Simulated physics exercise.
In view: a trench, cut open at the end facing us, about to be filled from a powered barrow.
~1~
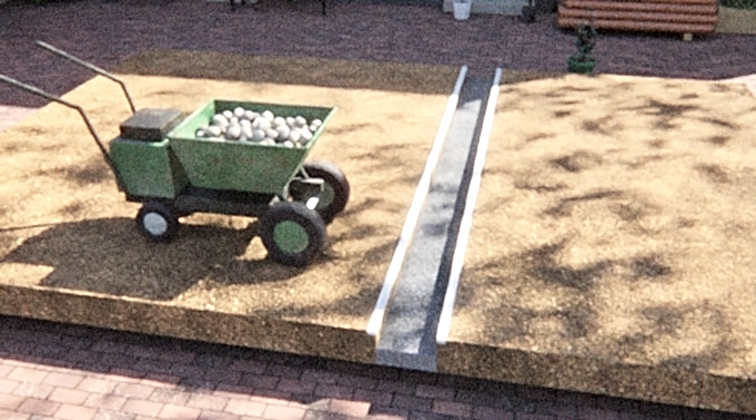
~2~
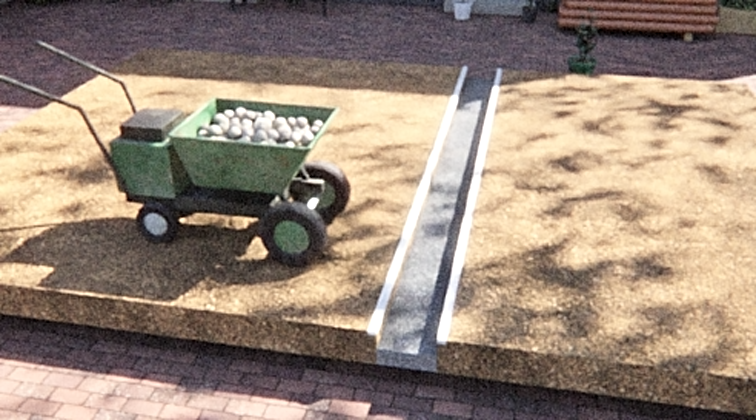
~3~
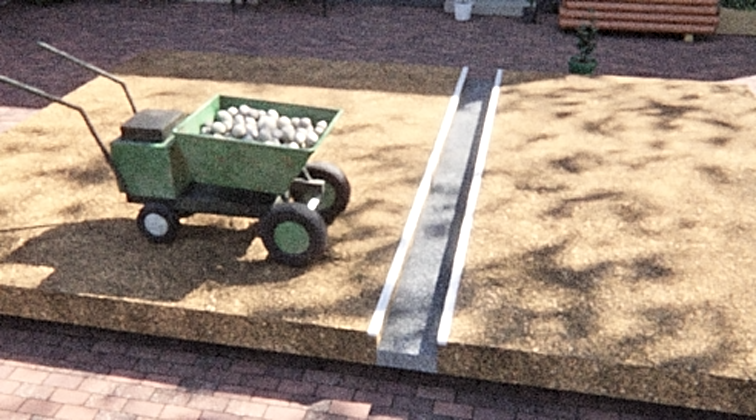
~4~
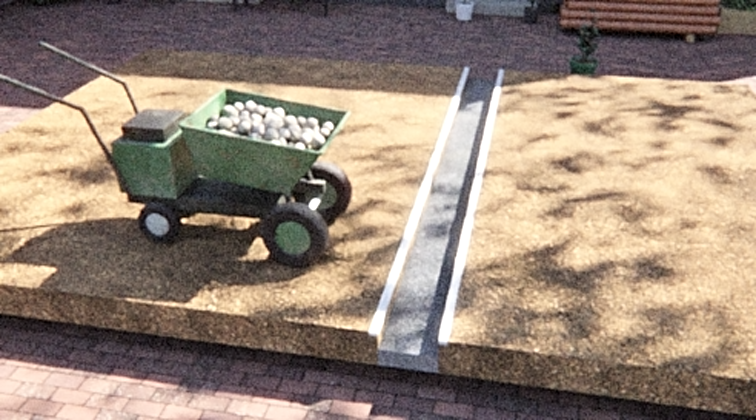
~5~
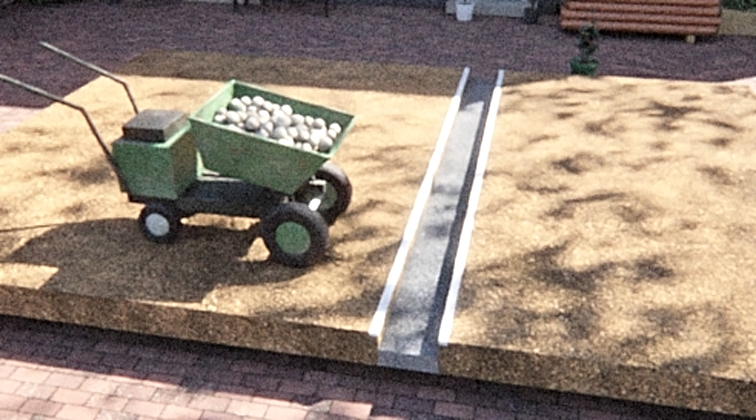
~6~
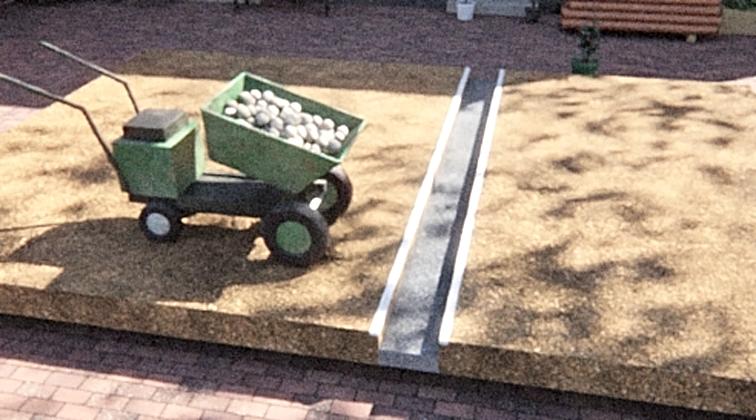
The clip opens on a green wheeled barrow loaded with grey, rounded stones, standing on a sandy-coloured surface to the left of a narrow, white-edged trench. The skip sits level at first, then gradually tilts toward the right, its back end rising while the stones stay inside and the wheels remain in place.
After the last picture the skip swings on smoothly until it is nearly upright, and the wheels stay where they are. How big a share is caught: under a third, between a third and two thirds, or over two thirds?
Between the edges lies more than two thirds of the load.
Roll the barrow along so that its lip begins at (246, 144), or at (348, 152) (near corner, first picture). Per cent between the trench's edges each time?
Roughly 30 per cent, and 40 per cent.
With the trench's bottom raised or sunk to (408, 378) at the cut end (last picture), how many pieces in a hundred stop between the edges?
Near 100 %.
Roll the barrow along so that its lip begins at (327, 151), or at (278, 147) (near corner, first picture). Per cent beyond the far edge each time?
The first gives 40 %, the second 0 %.
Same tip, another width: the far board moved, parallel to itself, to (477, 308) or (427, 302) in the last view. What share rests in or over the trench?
Near 90 % and 50 %.
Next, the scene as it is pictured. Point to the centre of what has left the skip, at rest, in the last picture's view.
Close to (431, 249).
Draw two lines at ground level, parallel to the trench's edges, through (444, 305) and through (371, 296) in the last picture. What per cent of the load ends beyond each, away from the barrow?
The first gives 10 %, the second 100 %.
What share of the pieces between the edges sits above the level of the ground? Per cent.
About 40 per cent.
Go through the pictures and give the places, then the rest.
In the first picture, lip of the skip at (306, 149), level; top of the load at (248, 134), river pebbles; first edge of the trench at (384, 296); far edge at (449, 304), the trench over half as wide as the skip, and shallow for its width.
In the second picture, lip of the skip at (308, 150), level; top of the load at (250, 134).
In the third picture, lip of the skip at (313, 152), tipped barely; top of the load at (253, 132).
In the fourth picture, lip of the skip at (321, 154), tipped a little; top of the load at (246, 122).
In the fifth picture, lip of the skip at (329, 158), tipped a little; top of the load at (247, 126).
In the sixth picture, lip of the skip at (339, 163), tipped clearly; top of the load at (256, 121); first edge of the trench at (386, 297); far edge at (451, 305).
Soon, skip tipped steeply; all in the skip.
A while on, skip tipped right over; nearly all in the skip; a small part in or heaped over the trench; a small part falling.
Towards the end, skip tipped right over; about a third in the skip; about half in or heaped over the trench; a small part beyond it; a stray few falling.
Finally, skip tipped right over; a stray few in the skip; a small part short of the trench; most in or heaped over the trench; a small part beyond it.
